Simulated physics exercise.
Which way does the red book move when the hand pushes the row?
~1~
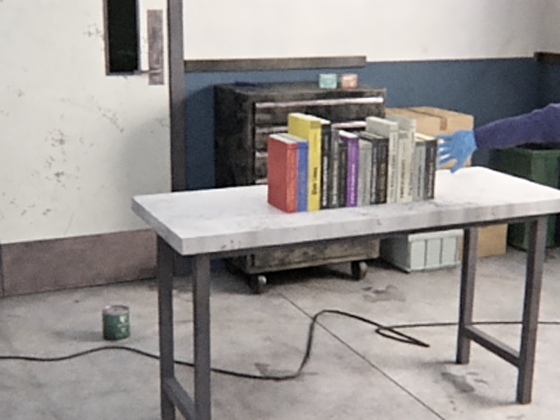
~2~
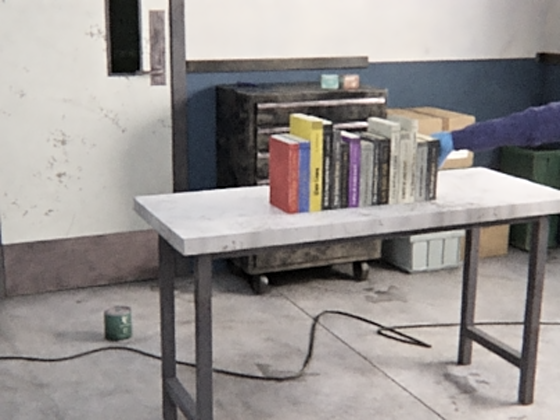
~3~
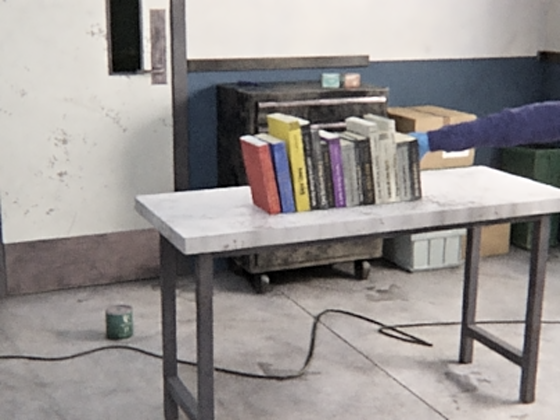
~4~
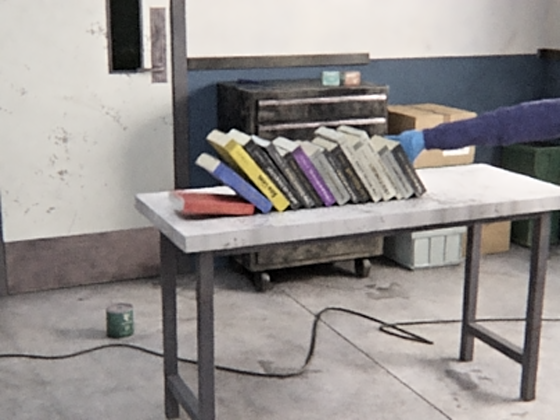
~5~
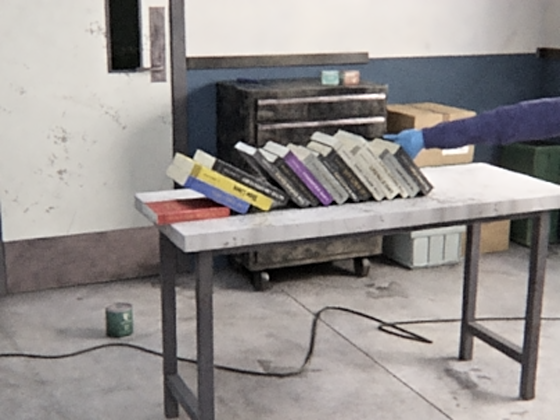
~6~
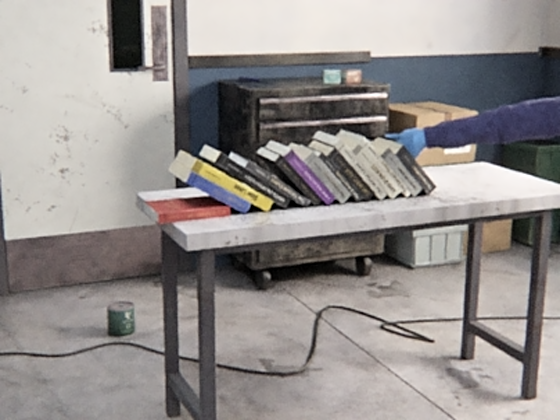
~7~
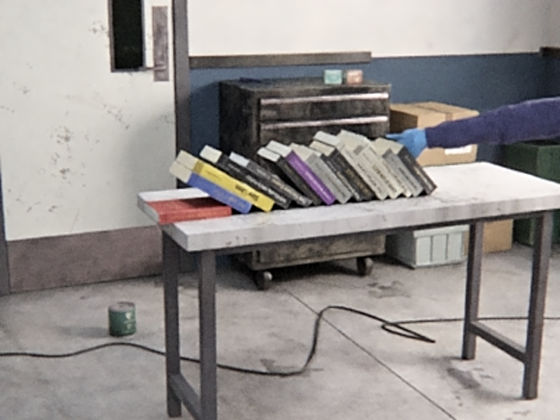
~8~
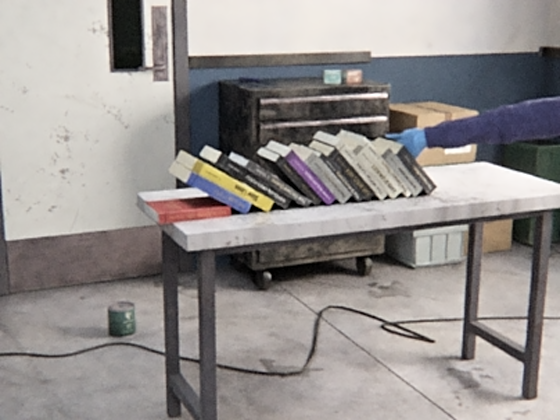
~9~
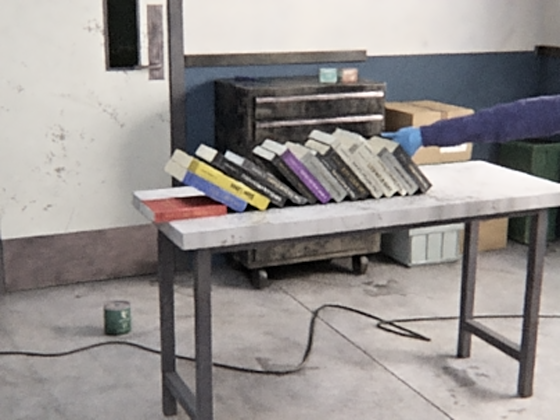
The red book moves to the left, tipping over and ending up flat near the left end of the table.
